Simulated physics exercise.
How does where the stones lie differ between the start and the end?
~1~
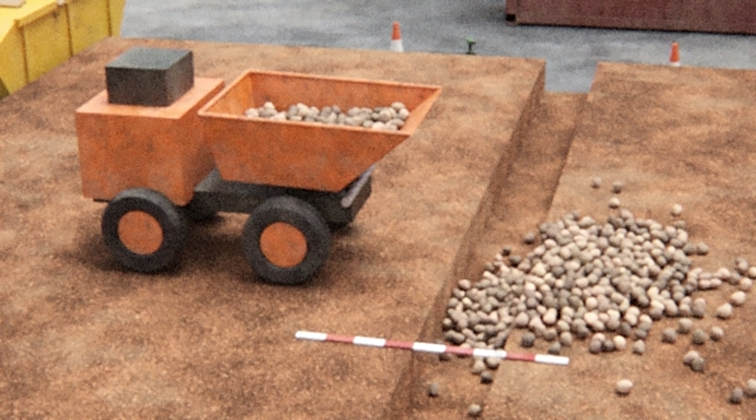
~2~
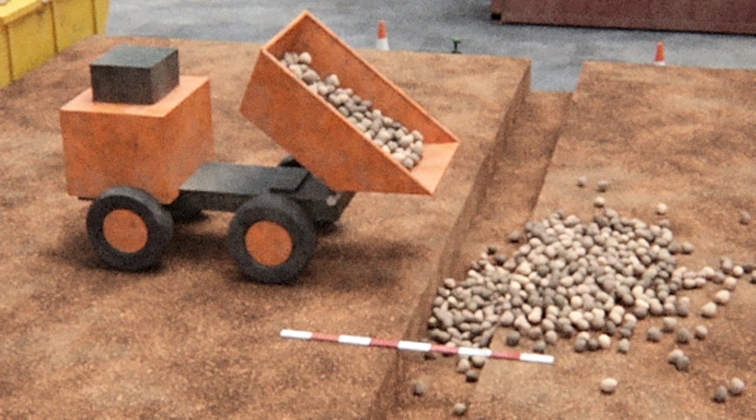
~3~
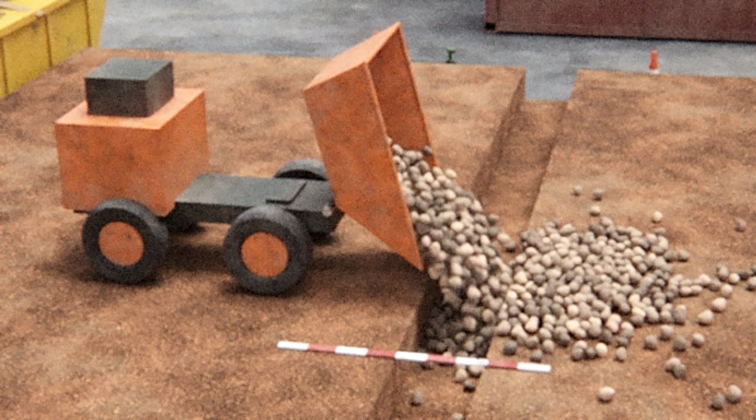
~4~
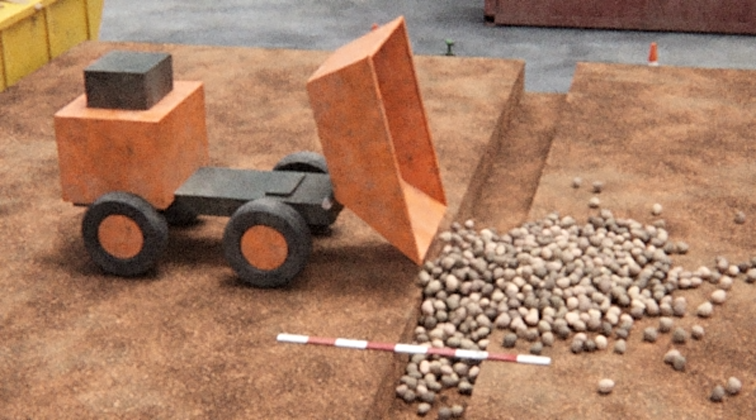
At the start, some stones are in the truck's skip and the rest lie in a heap to the right. At the end the skip is empty and all the stones are on the ground, lower and further right overall, in and beyond the trench.
An orange dump truck tips its skip, empties its stones into the trench, and stays raised.
